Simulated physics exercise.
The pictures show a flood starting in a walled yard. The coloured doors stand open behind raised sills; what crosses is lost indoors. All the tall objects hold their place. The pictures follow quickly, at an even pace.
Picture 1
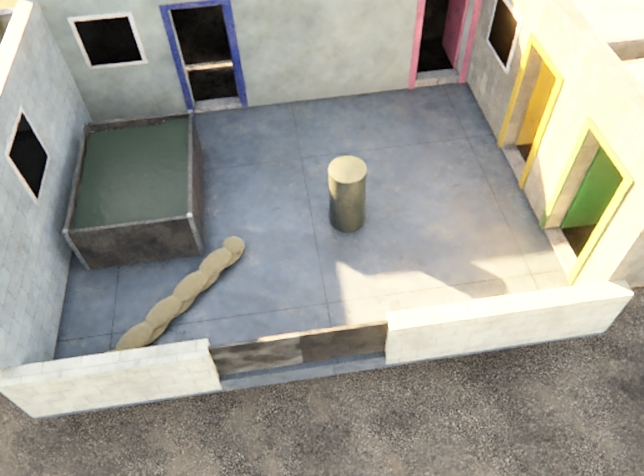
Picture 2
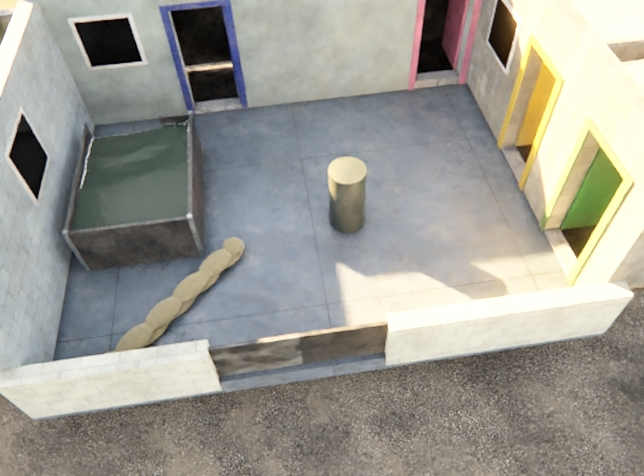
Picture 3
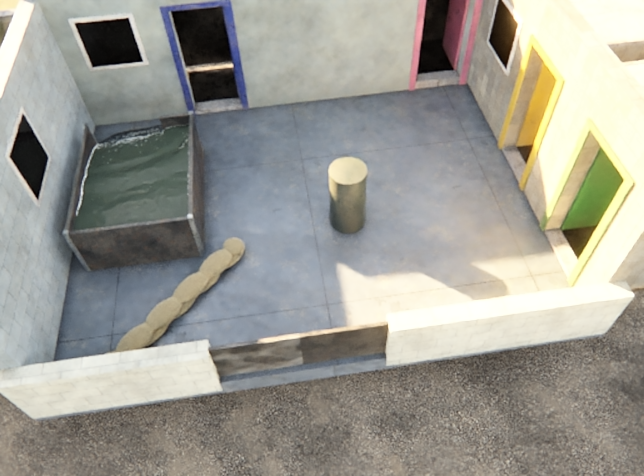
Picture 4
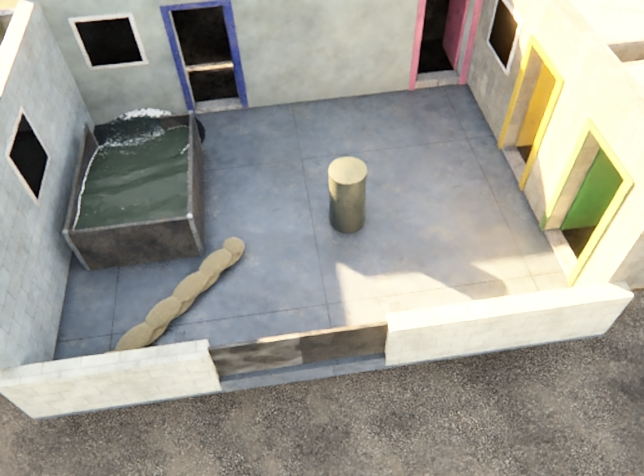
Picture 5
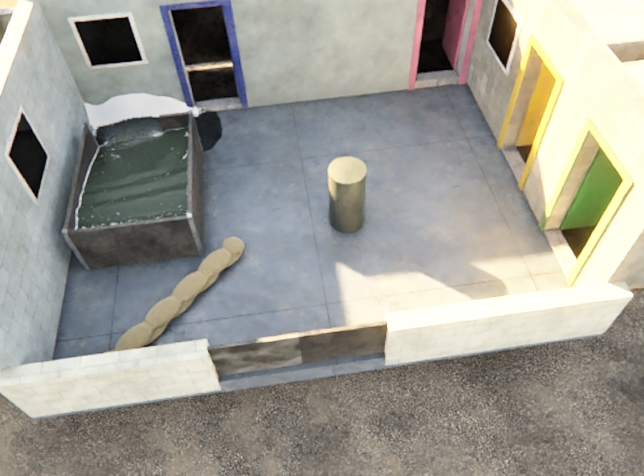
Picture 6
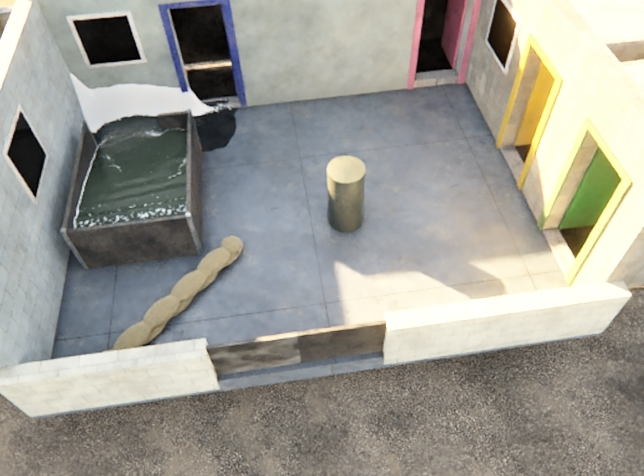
In the video, still water in an open tank in a walled yard begins to churn, then surges over the tank's far side, splashing against the walls and onto the floor, while a cylinder and a twisted column stay still.
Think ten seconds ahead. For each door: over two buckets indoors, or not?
The pink door admits no more than that; the yellow door lets in a lot; the green door lets in a lot; the blue door lets in a lot.
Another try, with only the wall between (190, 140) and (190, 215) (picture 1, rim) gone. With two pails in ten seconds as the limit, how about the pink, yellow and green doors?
In short: Pink goes over, yellow floods, green floods.
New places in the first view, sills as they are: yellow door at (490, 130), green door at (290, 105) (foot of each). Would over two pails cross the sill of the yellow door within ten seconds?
My reading: Yellow door goes over.
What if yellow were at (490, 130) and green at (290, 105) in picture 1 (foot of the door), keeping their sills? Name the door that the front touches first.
That is the one in blue.
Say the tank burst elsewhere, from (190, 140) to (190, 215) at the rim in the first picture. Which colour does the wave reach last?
I say the blue-painted one.
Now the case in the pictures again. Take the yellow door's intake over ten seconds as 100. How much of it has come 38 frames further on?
Roughly 70 per cent.
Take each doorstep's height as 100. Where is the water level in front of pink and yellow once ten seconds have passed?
Roughly 60 per cent, then 150 per cent.
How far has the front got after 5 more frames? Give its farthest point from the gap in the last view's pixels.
Around (321, 100).
A moment on, water covers 15 % of the floor; the pink door not reached, the yellow door not reached, the green door not reached, the blue door under two buckets in.
Next, water covers 35 % of the floor; the pink door not reached, the yellow door not reached, the green door not reached, the blue door over two buckets in.
Then, water covers 65 % of the floor; the pink door wet at the sill, nothing in, the yellow door under two buckets in, the green door not reached, the blue door over two buckets in.
Later, water covers 80 % of the floor; the pink door under two buckets in, the yellow door over two buckets in, the green door under two buckets in, the blue door far over two buckets in.
In the end, water covers 95 % of the floor; the pink door under two buckets in, the yellow door far over two buckets in, the green door over two buckets in, the blue door far over two buckets in.
